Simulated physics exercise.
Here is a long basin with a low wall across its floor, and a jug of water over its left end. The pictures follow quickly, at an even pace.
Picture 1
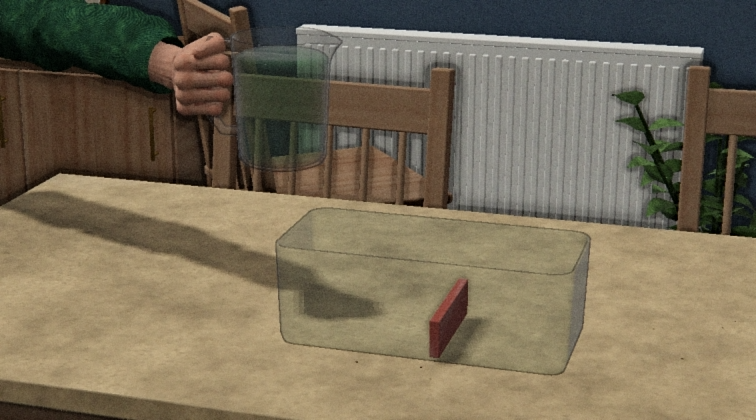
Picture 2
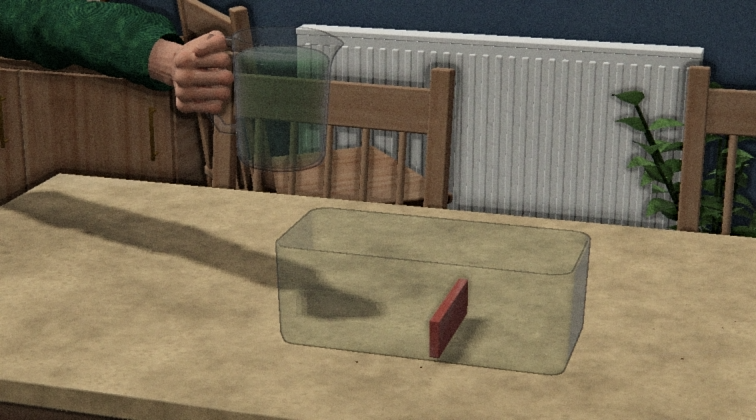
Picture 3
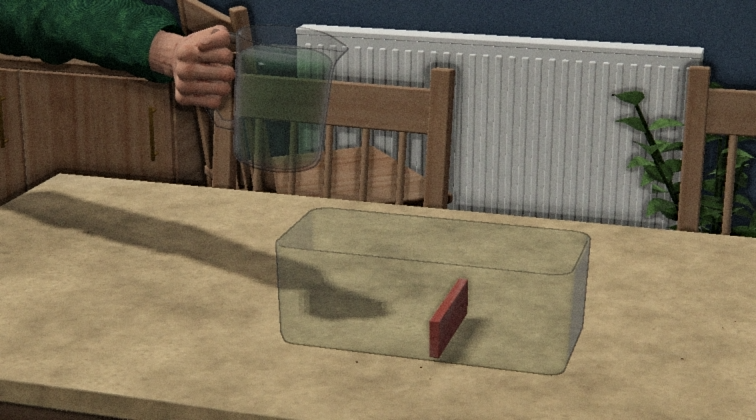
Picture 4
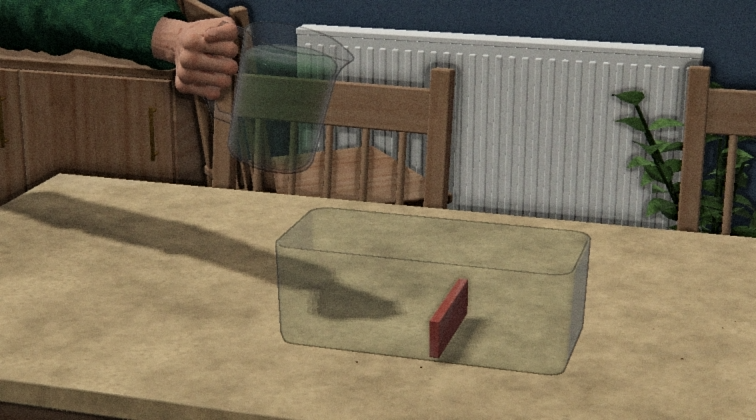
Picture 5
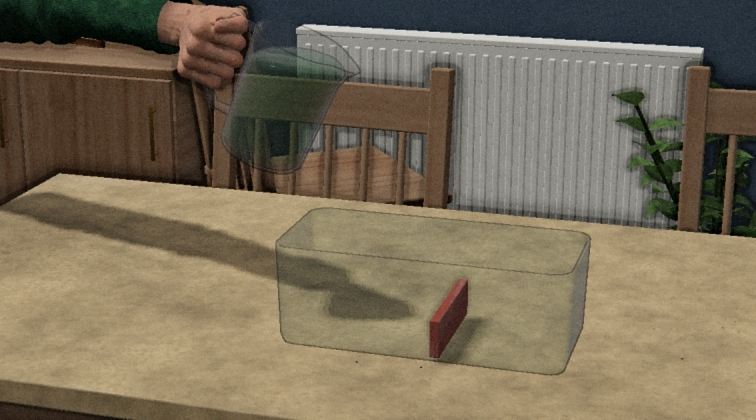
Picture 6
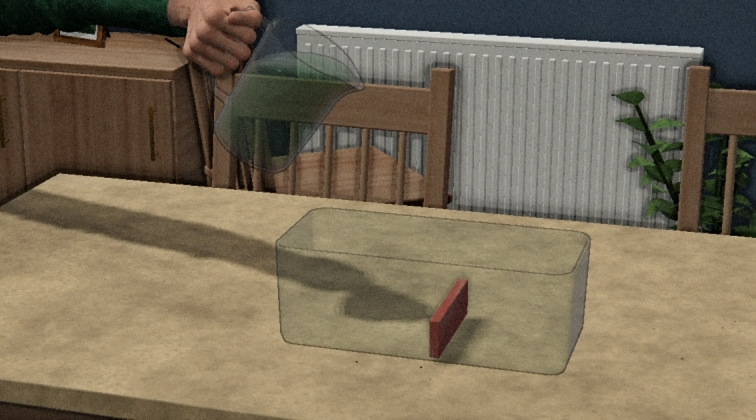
On a mottled table in a room with wooden chairs and a white radiator, a long clear basin holds a low red wall across its floor. Above its left end, a green-sleeved hand holds a clear jug of water upright, then tilts it gradually, then more steeply, to the right as its shadow shifts.
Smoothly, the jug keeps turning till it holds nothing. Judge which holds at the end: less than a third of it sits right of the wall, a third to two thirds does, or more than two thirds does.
Less than a third sits right of the wall.
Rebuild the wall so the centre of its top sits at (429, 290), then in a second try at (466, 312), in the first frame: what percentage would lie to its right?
Try 1: Some 15 %; try 2: 15 %.
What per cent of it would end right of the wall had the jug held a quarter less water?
Around 5 percent, more or less.
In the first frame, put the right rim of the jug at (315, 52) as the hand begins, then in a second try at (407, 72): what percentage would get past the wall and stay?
First about 10, then 80 per cent.
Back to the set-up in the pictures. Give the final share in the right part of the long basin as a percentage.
That is roughly 5 percent of it.
A moment on, the jug is tipped on its side and 62 per cent is still to pour, 13 is left of the wall and 0 right of it.
Next, the jug is tipped right over and 22 per cent is still to pour, 55 is left of the wall and 0 right of it.
Then the jug is tipped right over and 5 per cent is still to pour, 78 is left of the wall and 3 right of it.
Later the jug is tipped right over and 1 per cent is still to pour, 87 is left of the wall and 4 right of it.
In the end 87 per cent lies left of the wall, 6 right of it and 7 outside.
